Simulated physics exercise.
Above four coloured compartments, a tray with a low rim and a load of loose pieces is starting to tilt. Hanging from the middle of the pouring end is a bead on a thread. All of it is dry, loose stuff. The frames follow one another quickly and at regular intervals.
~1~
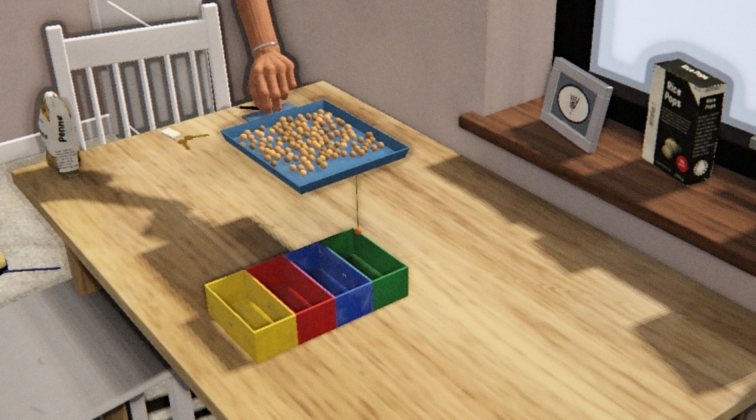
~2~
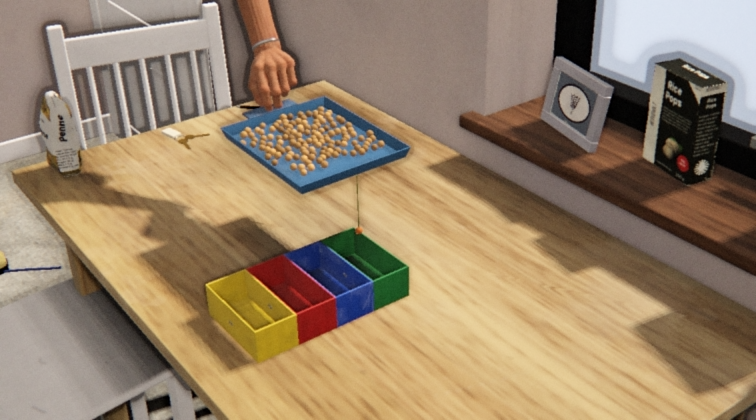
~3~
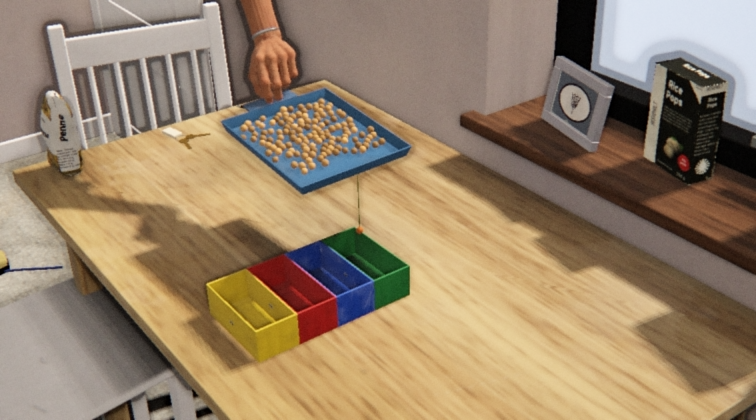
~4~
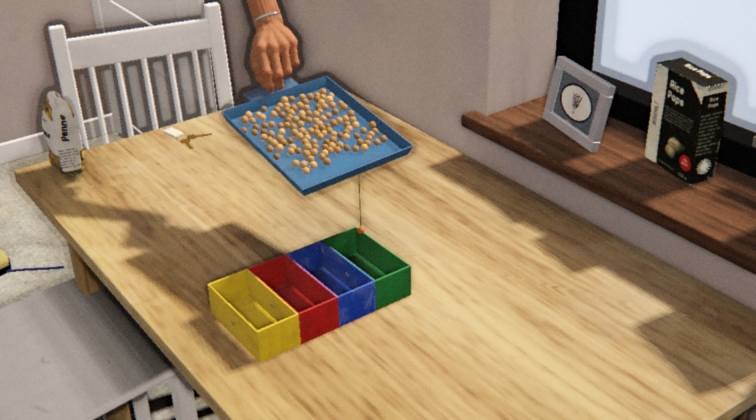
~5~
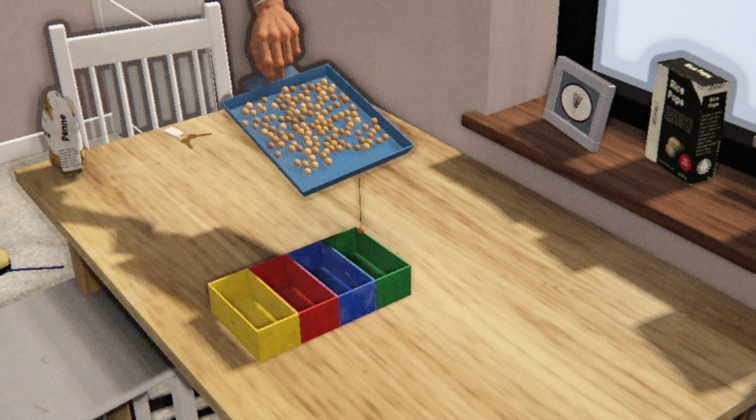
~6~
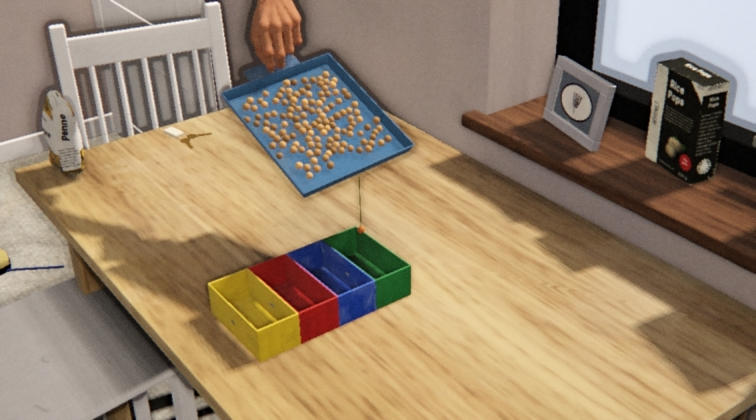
A blue tray of round wooden beads tilts toward the viewer as a hand raises its far end.
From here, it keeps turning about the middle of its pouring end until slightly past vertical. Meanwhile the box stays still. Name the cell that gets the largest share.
Blue.
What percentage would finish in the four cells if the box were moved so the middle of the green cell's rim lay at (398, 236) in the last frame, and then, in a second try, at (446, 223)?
First about 100, then 70 per cent.
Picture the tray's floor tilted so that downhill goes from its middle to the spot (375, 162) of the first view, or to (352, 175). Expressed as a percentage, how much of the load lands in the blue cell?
In order, some 0 % and some 30 %.
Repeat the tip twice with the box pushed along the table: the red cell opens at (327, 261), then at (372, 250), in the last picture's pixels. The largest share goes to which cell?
First place: The red one; second place: Yellow.
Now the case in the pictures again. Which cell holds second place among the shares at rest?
After the leader, it is the green cell.
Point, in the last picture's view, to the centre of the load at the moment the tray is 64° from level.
The middle of the pieces sits at roughly (335, 194).
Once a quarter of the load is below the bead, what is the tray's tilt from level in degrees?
Angle: Approx. 65 degrees.
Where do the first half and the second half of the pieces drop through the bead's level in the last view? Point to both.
Initially about (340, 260); subsequently about (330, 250).
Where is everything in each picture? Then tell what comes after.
The first picture shows corners of the pouring end (301, 184) and (405, 147), level; middle of the load (313, 140), round wooden beads; bead on its thread (358, 231); yellow cell (276, 336); red cell (316, 318); blue cell (354, 302); green cell (390, 286).
The second picture shows corners of the pouring end (301, 184) and (405, 147), level; middle of the load (313, 139).
The third picture shows corners of the pouring end (302, 184) and (406, 146), tipped barely, lowest at the left corner; middle of the load (314, 134).
The fourth picture shows corners of the pouring end (304, 186) and (408, 145), tipped a little, lowest at the left corner; middle of the load (315, 128).
The fifth picture shows corners of the pouring end (305, 188) and (409, 144), tipped clearly, lowest at the left corner; middle of the load (316, 123), just a few on the move.
The sixth picture shows corners of the pouring end (305, 190) and (409, 144), tipped clearly, lowest at the left corner; middle of the load (318, 121), every one on the move; yellow cell (279, 335); red cell (319, 317); blue cell (357, 300); green cell (393, 285).
Just after the last frame, tray tipped steeply; roughly half on the tray; about a tenth in the blue cell; about a tenth in the green cell; just a few in the red cell; roughly a quarter falling or outside the box.
A moment on, tray tipped past a quarter turn; just a few on the tray; roughly half in the blue cell; roughly a quarter in the green cell; about a tenth in the red cell; about a tenth falling or outside the box.
Further on, tray tipped past a quarter turn; roughly two thirds in the blue cell; roughly a quarter in the green cell; about a tenth in the red cell; about a tenth falling or outside the box.
When it is over, tray tipped past a quarter turn; roughly two thirds in the blue cell; roughly a quarter in the green cell; about a tenth in the red cell; not one in the yellow cell; about a tenth outside the box.
